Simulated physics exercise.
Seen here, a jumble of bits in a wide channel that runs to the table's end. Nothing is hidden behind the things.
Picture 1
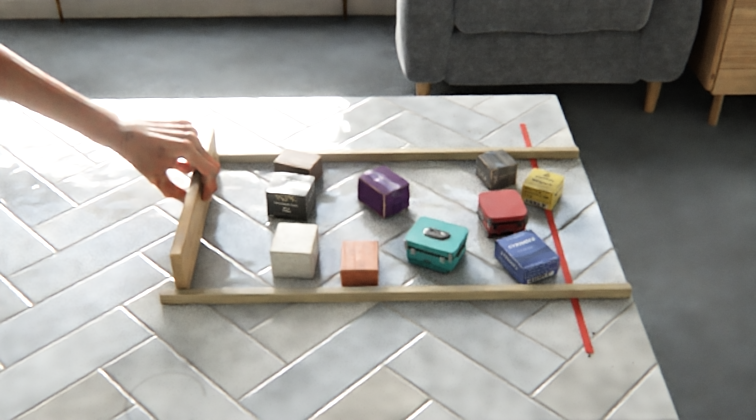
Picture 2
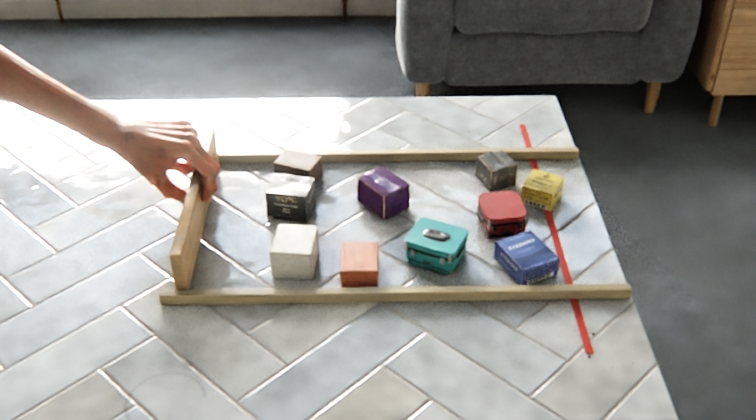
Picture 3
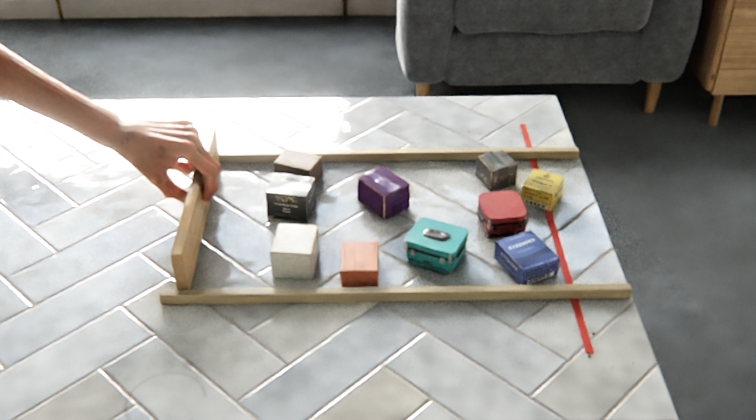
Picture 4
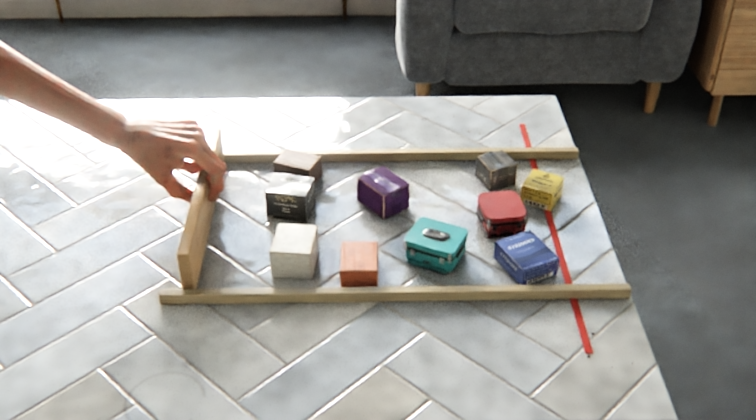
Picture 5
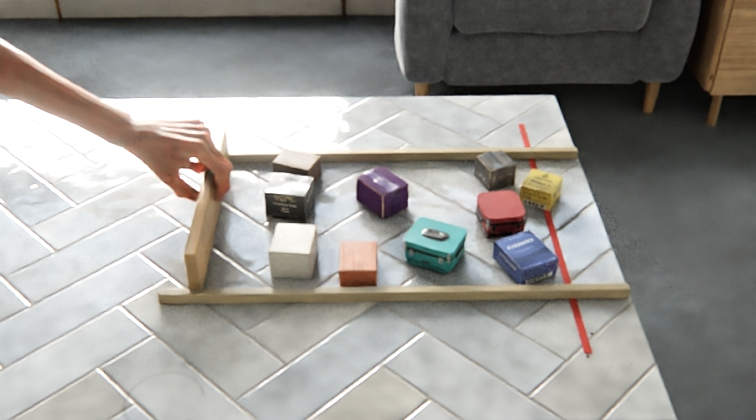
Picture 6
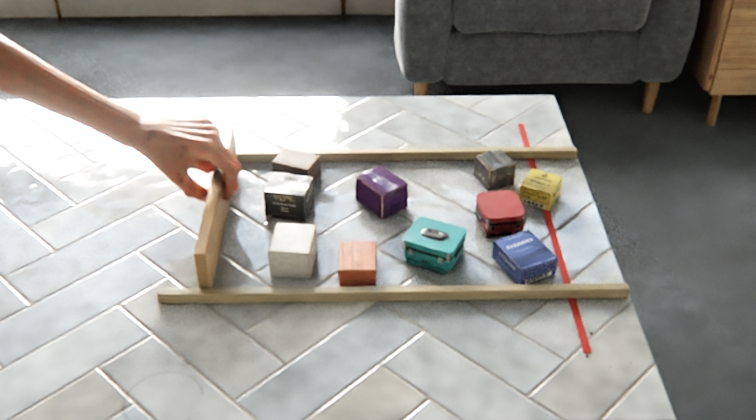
At first, a hand holds a wooden board upright at the left end of a channel on a tiled tabletop, with small colourful boxes and blocks scattered between two rails. The hand then slides the board a short way right, toward the white block, while the objects stay still.
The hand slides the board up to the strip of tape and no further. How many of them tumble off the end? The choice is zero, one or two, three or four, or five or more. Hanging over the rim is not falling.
Here the number that fall off is five or more.
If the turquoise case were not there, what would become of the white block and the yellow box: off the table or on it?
The white block stays on; the yellow box is lost.
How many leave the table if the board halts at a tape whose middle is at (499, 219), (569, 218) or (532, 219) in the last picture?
It would be 1, 7 and 4.
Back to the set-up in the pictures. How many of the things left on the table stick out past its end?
0 of them.
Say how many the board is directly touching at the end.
It touches 3.
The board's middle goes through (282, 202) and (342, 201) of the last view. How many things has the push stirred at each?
By then 3, and 6.
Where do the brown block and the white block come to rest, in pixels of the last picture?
The brown block stops around (554, 161); the white block around (582, 247).
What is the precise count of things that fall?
Fallen: 7.
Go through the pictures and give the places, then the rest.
Yellow box (542, 189); blue box (527, 257); grey box (496, 169); board (197, 204); tape (550, 218), in the first frame.
Blue box (526, 258); red case (501, 215), in the second frame.
Grey box (496, 170); turquoise case (436, 246), in the third frame.
Yellow box (542, 190); white block (295, 251), in the fourth frame.
Blue box (525, 258); brown block (297, 169), in the fifth frame.
Yellow box (540, 189); blue box (524, 257); grey box (495, 169); board (218, 203); tape (548, 218), in the sixth frame.
Early on, none off yet; yellow box at rest near (540, 189); blue box at rest near (524, 257); grey box at rest near (495, 169).
A while later, none off yet; yellow box at rest near (545, 188); blue box travelled about its own width near (605, 262); grey box moving near (501, 170).
Finally, the number that fall off is five or more; lost, orange block, purple box, turquoise case, red case, grey box, blue box and yellow box.
